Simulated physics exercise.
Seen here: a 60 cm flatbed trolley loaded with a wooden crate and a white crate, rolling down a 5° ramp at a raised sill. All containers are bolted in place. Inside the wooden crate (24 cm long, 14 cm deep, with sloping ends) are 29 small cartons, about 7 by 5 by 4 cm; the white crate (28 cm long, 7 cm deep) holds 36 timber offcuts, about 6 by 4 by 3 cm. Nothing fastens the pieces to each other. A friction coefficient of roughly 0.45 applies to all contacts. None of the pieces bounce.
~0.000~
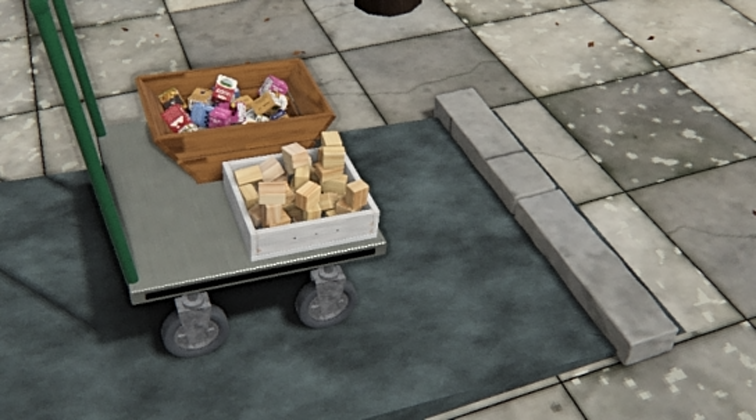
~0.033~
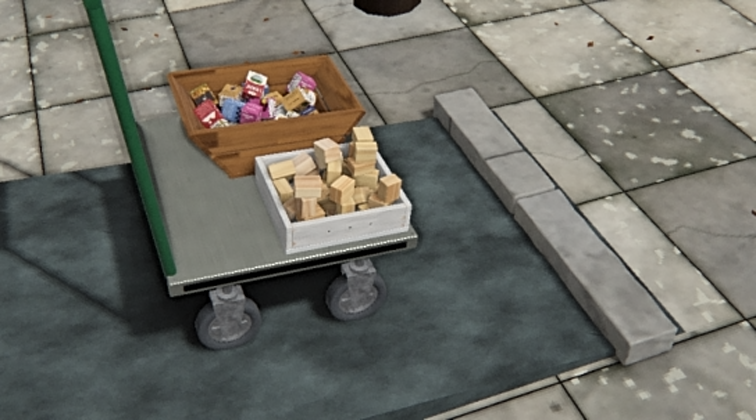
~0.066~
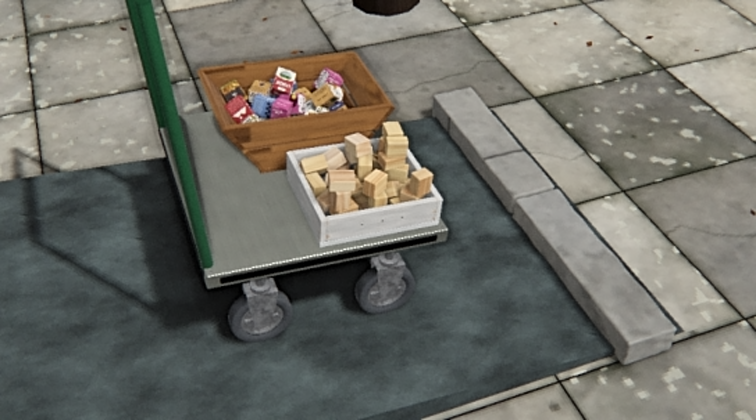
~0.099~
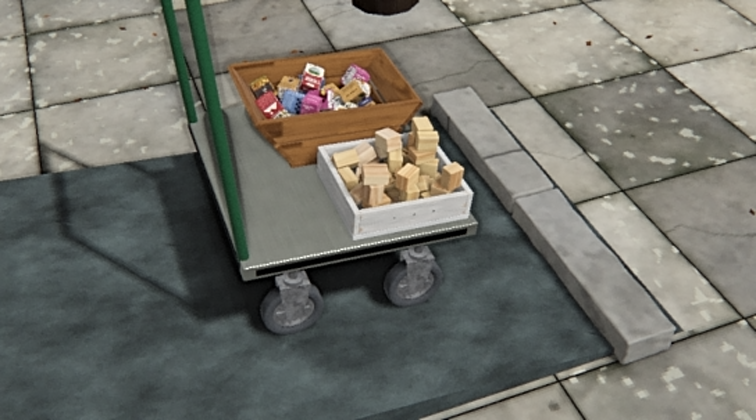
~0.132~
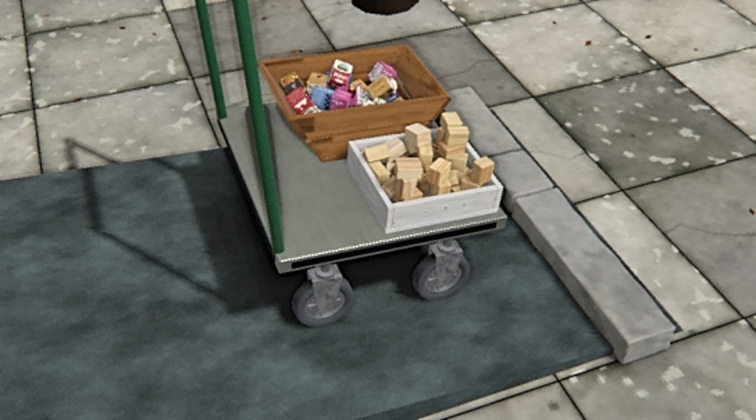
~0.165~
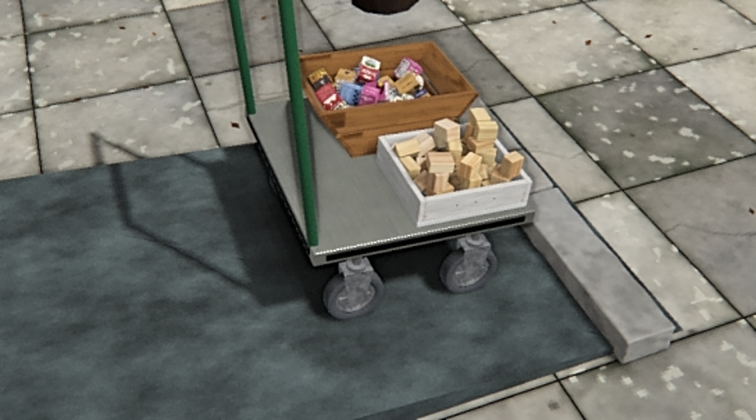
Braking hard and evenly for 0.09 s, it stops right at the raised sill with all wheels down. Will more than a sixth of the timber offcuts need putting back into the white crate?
Yes.
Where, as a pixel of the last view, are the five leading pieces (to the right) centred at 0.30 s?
Somewhere near pixel (596, 127) of the last view.
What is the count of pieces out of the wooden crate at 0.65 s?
Wooden crate: Roughly 1 out by then.
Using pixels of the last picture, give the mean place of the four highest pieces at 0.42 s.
I'd put it somewhere around (495, 53).
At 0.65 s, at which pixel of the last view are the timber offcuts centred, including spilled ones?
Somewhere around pixel (544, 156).
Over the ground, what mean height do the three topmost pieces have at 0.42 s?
Mean height: Some 54 cm.
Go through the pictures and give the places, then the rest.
In the first picture (places track the rim corner closest to us here), white crate (256, 232); wooden crate (157, 137); 63 cm to go; all still inside.
In the second picture, white crate (292, 225); wooden crate (192, 132); 55 cm to go.
In the third picture, white crate (326, 218); wooden crate (225, 127); 46 cm to go.
In the fourth picture, white crate (360, 212); wooden crate (258, 122); 38 cm to go.
In the fifth picture, white crate (393, 205); wooden crate (291, 117); 29 cm to go.
In the sixth picture, white crate (425, 199); wooden crate (323, 113); 21 cm to go; all still inside.
After 0.20 s, it begins to slow.
After 0.30 s, the wooden crate has all 29 and the white crate is down by 4 of 36.
After 0.42 s, the wooden crate has all 29 and the white crate is down by 8 of 36.
After 0.65 s, the wooden crate is down by 1 of 29 and the white crate is down by 9 of 36.
Outcome (at 1.16 s), the wooden crate is down by 1 of 29 and the white crate is down by 9 of 36. Asked share, 9 of 36, 25 per cent.
